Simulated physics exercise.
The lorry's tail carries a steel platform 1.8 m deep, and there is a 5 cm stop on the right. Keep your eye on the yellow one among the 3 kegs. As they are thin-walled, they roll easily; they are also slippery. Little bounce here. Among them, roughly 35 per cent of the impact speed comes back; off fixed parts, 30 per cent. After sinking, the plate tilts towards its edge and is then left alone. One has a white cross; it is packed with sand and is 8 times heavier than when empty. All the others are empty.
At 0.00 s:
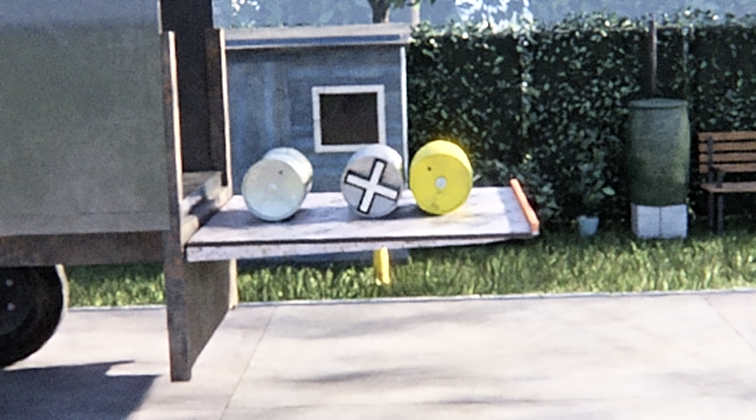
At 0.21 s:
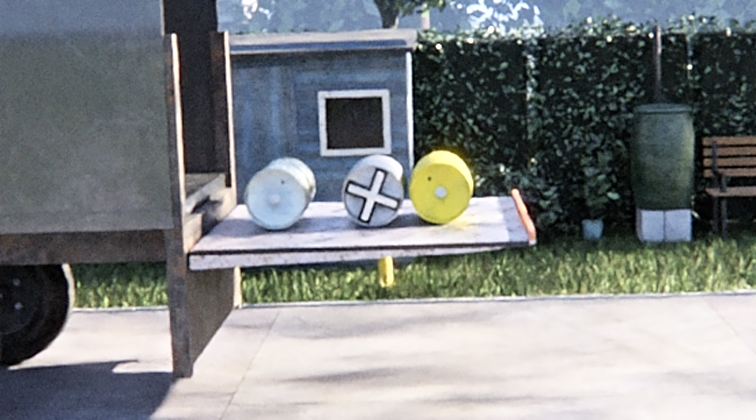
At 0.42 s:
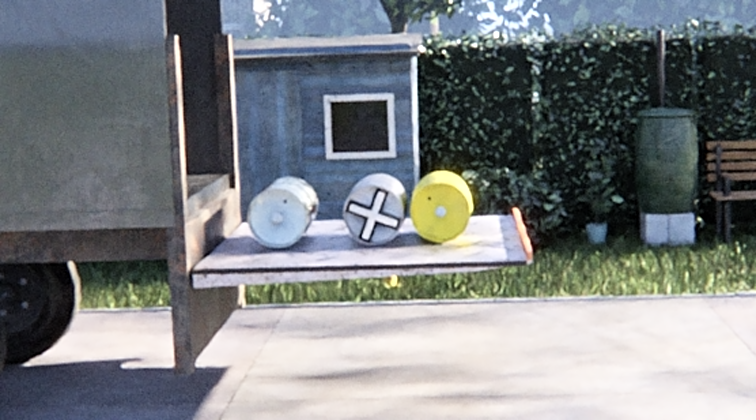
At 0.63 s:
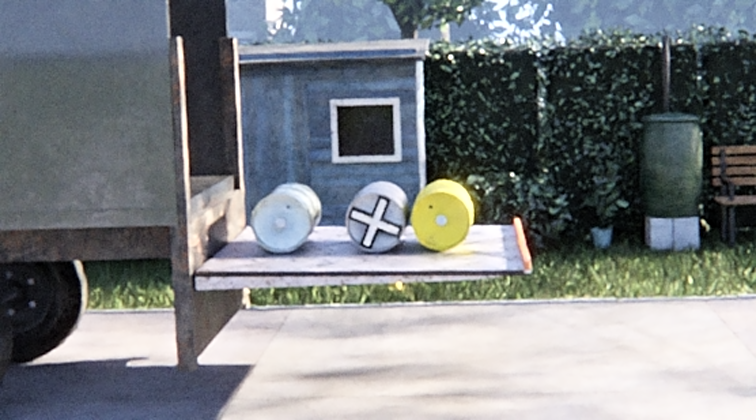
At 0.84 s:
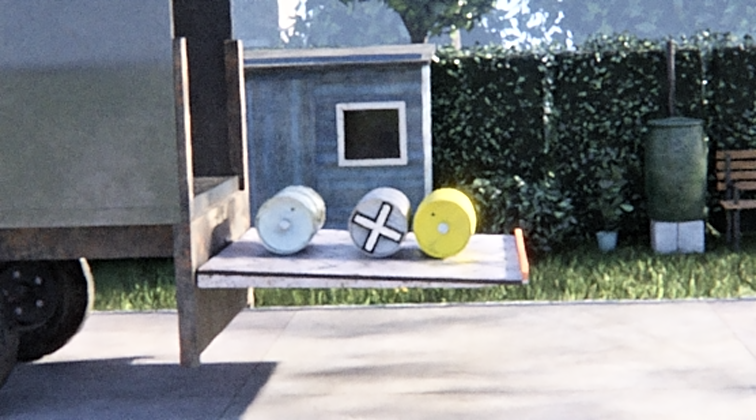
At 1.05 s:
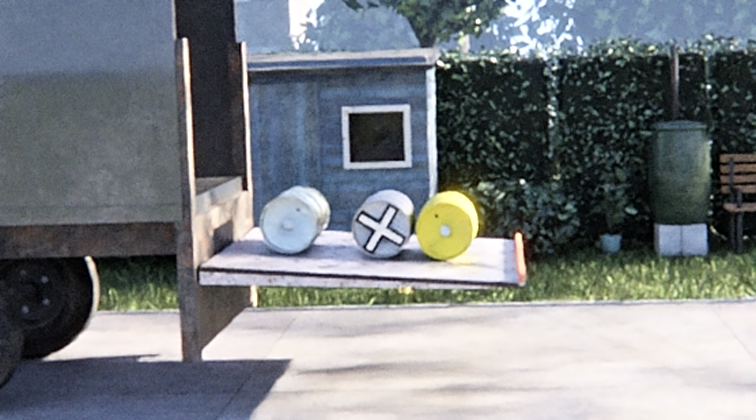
To begin with, three kegs, one pale, one with a white cross and one yellow, lie in a row on a level platform behind a lorry. The platform sinks a little with them, then tilts slightly down to the right, while the kegs barely shift along it.
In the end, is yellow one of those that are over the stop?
It winds up beyond the barrier.
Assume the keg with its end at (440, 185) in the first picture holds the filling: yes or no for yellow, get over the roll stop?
In that case yellow would not do so.
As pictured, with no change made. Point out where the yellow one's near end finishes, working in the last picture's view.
Roughly (682, 351).
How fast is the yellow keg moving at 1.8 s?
Close to 0.4 m/s then.
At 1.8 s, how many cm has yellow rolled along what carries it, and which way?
By then yellow sits 20 right of where it began.
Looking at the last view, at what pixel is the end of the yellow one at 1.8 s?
(475, 233), roughly.
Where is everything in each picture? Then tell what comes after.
In the first picture, yellow at (441, 184); plate level; stop at (535, 227); white cross at (372, 186).
In the second picture, yellow at (441, 194); plate level.
In the third picture, yellow at (440, 213); plate level.
In the fourth picture, yellow at (441, 222); plate tilted 1°; stop at (528, 266).
In the fifth picture, yellow at (443, 229); plate tilted 3°.
In the sixth picture, yellow at (445, 232); plate tilted 4°; stop at (522, 279).
After 1.8 s, yellow is on the plate, 25 cm from the stop, rolling right; 0 gone from the plate.
After 2.7 s, yellow is over the stop and falling; 1 gone from the plate.
At rest (5.2 s), yellow is on the ground; 1 gone from the plate.
